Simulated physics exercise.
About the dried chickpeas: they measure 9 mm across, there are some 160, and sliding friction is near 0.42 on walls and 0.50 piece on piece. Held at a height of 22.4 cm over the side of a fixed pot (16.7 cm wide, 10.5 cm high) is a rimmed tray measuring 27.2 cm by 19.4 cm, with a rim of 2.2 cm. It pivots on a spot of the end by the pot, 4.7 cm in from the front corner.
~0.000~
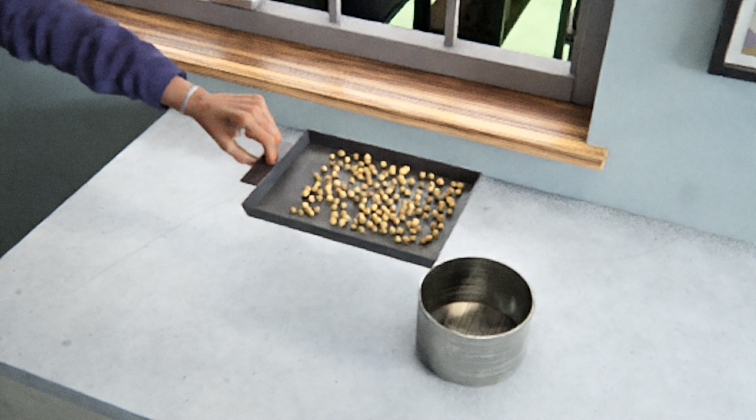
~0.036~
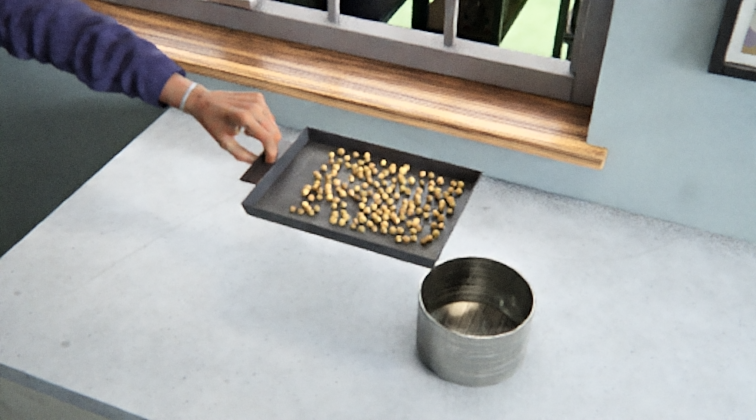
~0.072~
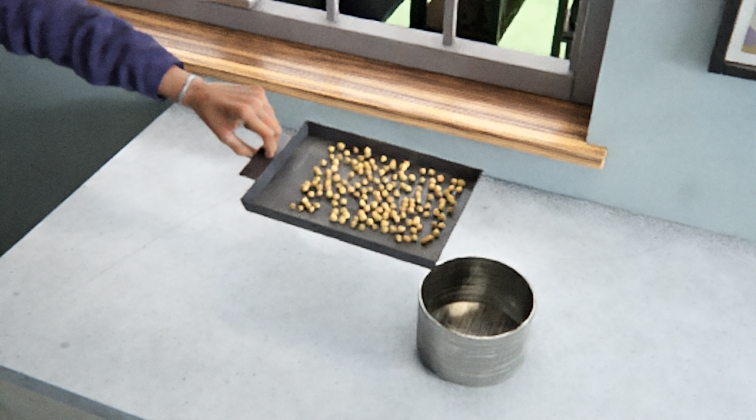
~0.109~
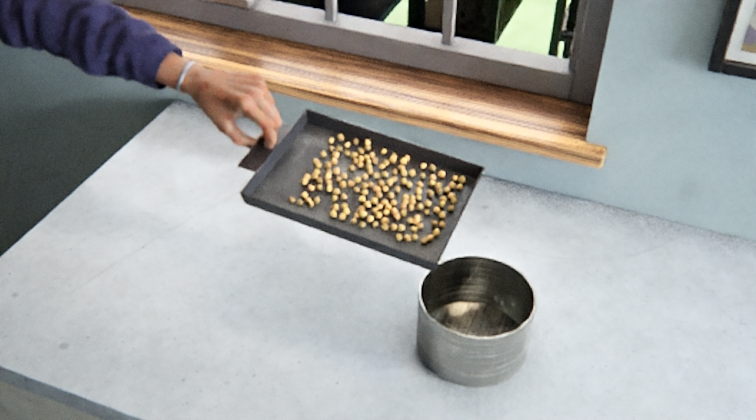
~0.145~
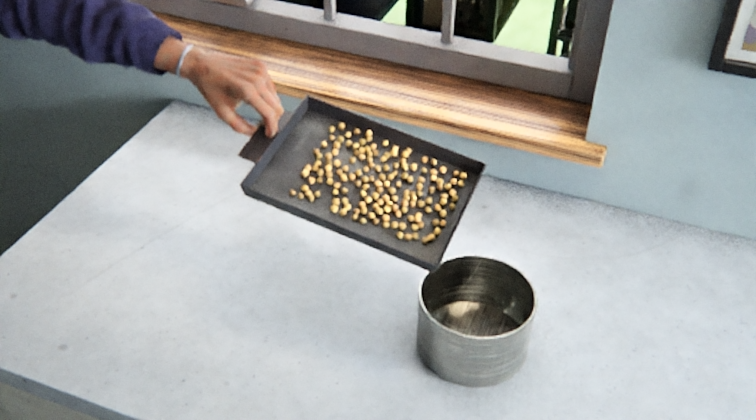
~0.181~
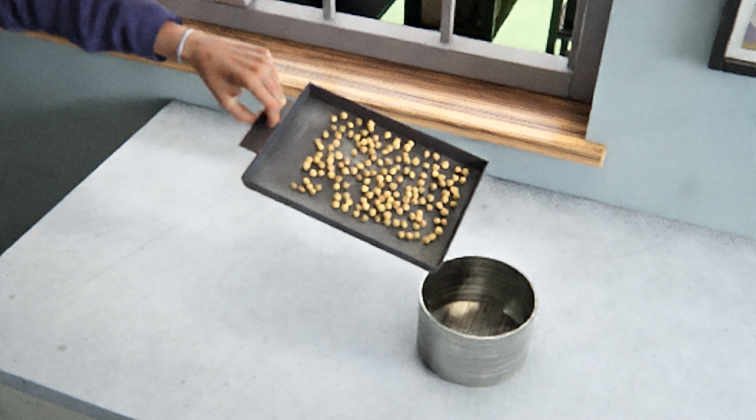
A hand in a purple sleeve with a pale wristband grips the tab of a dark rimmed tray above a light grey counter, seen from above beside a wooden windowsill. Small tan chickpeas lie scattered across the tray, and an empty silver metal pot stands at its right end. The hand raises the tray's left end, slowly then faster, tilting it toward the pot, while the camera stays still.
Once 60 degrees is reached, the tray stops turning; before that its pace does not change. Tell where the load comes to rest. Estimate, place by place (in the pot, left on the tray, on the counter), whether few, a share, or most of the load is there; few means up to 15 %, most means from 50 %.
My estimate: Pot: Few, tray: Most, counter: A share.
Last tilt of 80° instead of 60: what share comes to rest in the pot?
Share in the pot: Around 5 %.
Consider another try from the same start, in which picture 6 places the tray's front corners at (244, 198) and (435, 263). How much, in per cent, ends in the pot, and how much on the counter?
Pot: 0, counter: 5.
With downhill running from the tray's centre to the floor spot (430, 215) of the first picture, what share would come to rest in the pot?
Roughly 10 per cent.
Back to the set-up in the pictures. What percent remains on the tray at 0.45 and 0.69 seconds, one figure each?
100 then 85.
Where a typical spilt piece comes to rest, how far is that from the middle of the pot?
Close to 20 cm, give or take.
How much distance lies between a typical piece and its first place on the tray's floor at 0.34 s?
Some 2 cm.
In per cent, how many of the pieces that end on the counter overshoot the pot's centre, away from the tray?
Near 80 in a hundred.
After 0.34 s, tilt 40 degrees; the tray holds 100 %, the pot 0 %.
After 0.45 s, tilt 55 degrees; the tray holds 100 %, the pot 0 %.
Then, at 0.69 s, tilt 60 degrees; the tray holds 85 %, the pot 0 %.
In the end, at 1.6 s, pot 0 %, tray 70 %, counter 25 %.
